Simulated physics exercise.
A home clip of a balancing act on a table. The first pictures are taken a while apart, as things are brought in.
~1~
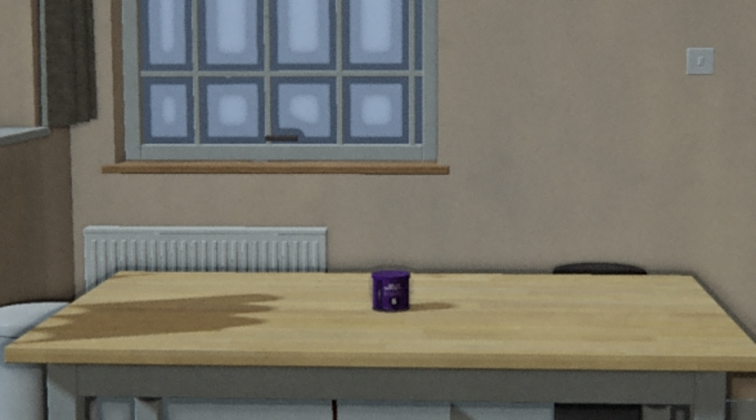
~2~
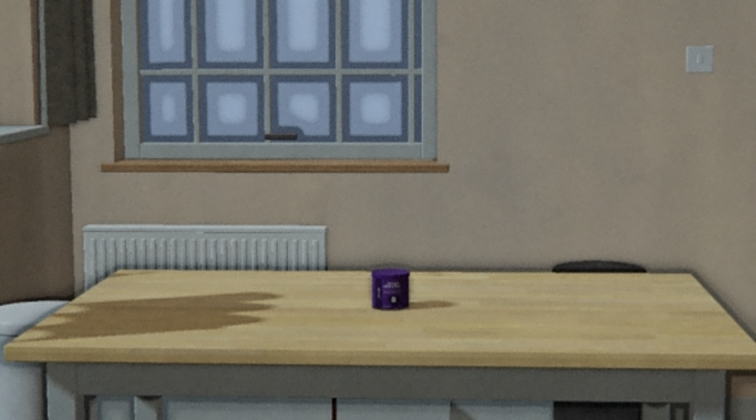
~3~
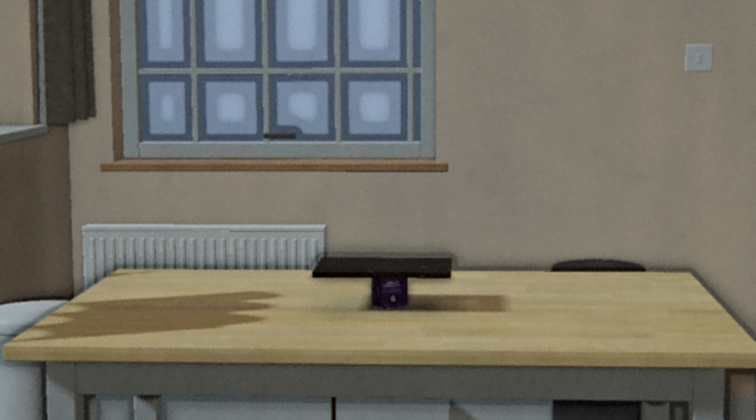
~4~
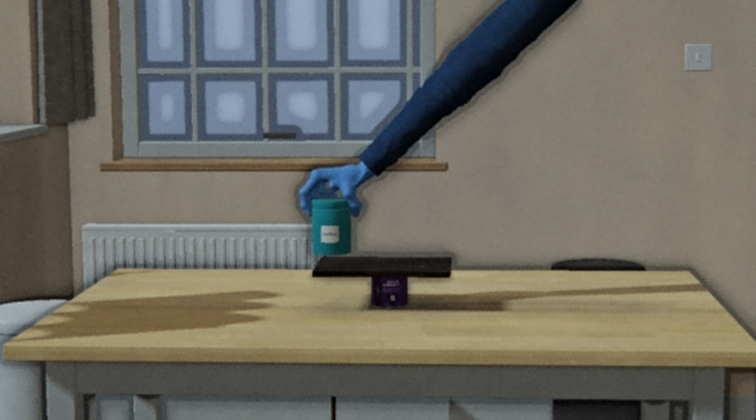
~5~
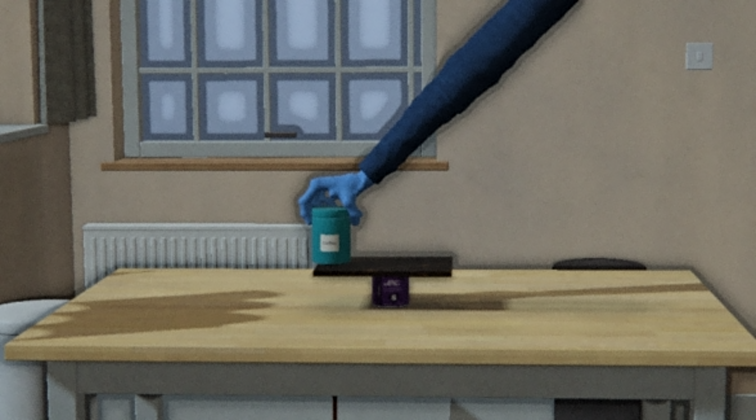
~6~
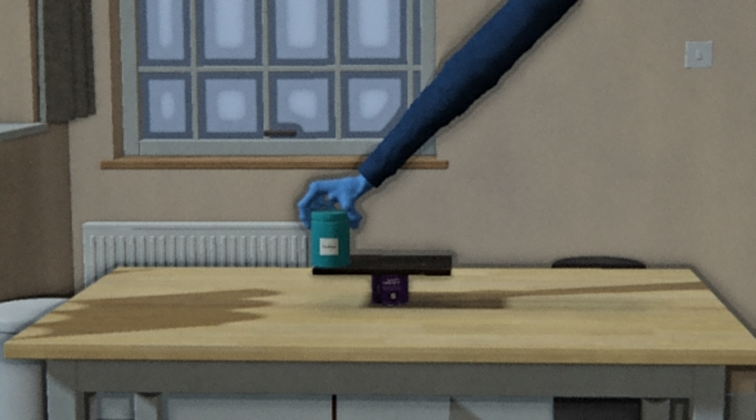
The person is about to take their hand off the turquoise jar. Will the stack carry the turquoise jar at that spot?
Here the stack loses its balance.
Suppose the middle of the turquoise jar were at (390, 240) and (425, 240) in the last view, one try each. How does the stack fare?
In the first case it stays up; in the second case it comes apart.
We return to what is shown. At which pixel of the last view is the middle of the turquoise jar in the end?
At about (247, 294).
Then, 0.30 s later than the last frame, turquoise jar now fallen; black board tilted by 40°.
Then, 0.40 s later than the last frame, black board tilted by 38°.
Then, 0.60 s later than the last frame, black board tilted by 26°.
Then, 1.30 s later than the last frame, as before.
When it is over, fallen, turquoise jar; moved from the start, black board; purple tin as before. End places, in pixels of the last picture, turquoise jar near (247, 294). The stack comes apart.
